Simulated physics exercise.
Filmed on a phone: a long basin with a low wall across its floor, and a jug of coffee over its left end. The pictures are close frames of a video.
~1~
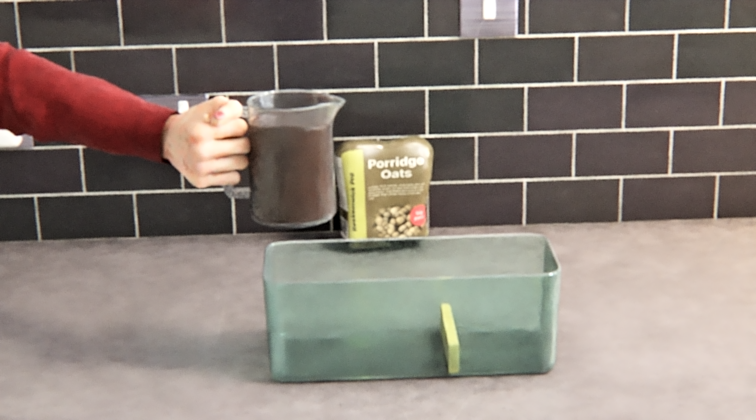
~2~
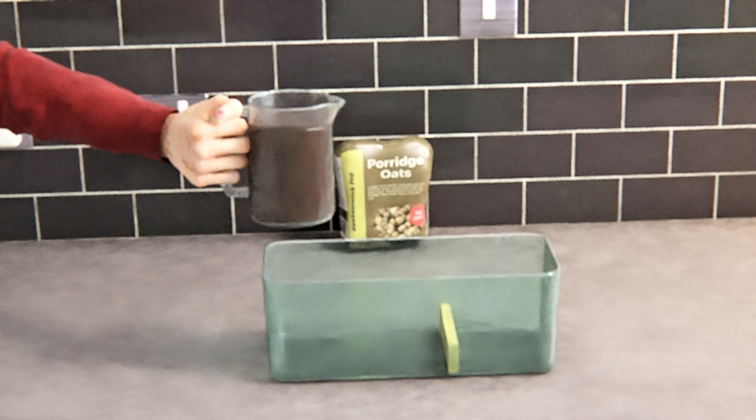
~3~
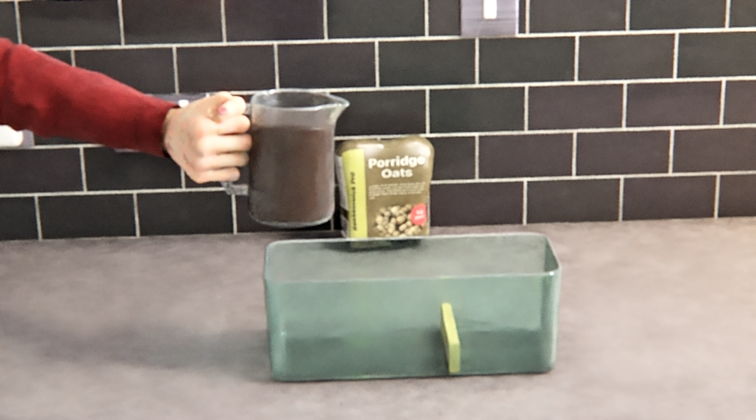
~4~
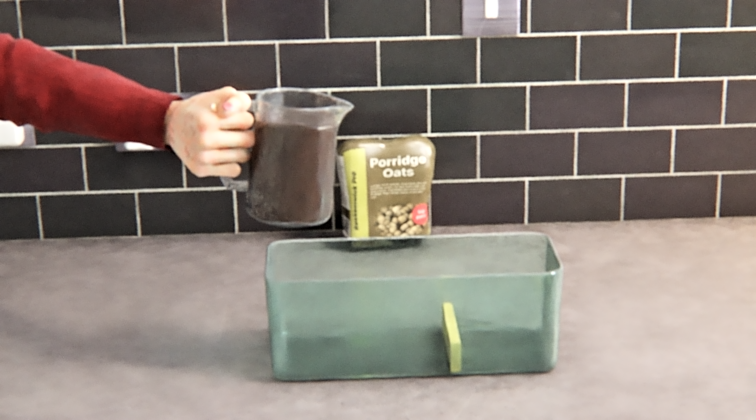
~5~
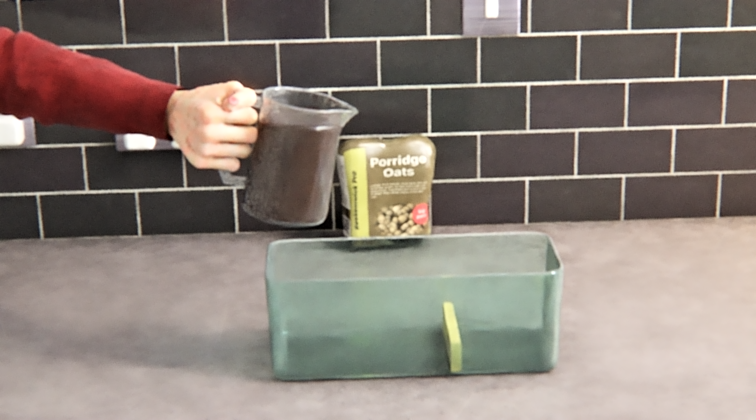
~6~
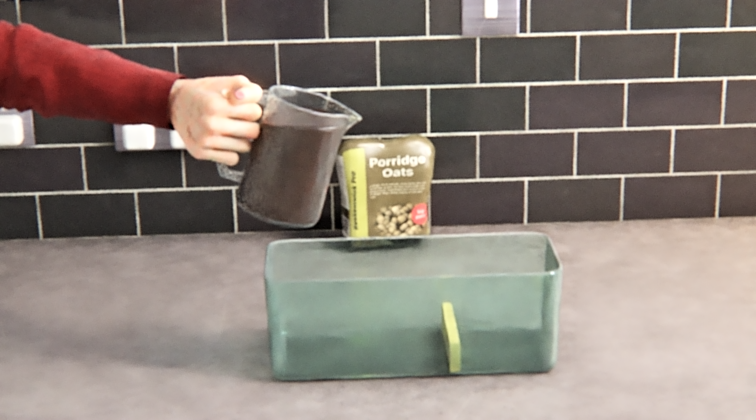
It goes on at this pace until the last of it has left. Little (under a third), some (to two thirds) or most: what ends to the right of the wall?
The share right of the wall is under a third.
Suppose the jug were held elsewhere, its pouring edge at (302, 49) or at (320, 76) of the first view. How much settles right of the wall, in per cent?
In turn 15 and 10 in a hundred.
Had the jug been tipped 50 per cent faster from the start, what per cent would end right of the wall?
Near 5 %.
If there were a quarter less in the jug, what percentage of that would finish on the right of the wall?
Near 5 %.
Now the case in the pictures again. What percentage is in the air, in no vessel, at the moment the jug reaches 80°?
Some 15 per cent.
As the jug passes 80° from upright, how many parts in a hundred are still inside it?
About 80 per cent.
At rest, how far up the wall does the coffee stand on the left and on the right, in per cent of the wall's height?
The left part 70 per cent, the right part 10.
A moment on, the jug is tipped on its side and 80 per cent is still to pour, 5 is left of the wall and 0 right of it.
Next, the jug is tipped right over and 30 per cent is still to pour, 50 is left of the wall and 1 right of it.
Then the jug is tipped right over and 4 per cent is still to pour, 86 is left of the wall and 3 right of it.
Later the jug is tipped right over and 0 per cent is still to pour, 92 is left of the wall and 5 right of it.
At rest 92 per cent lies left of the wall, 5 right of it and 3 outside.
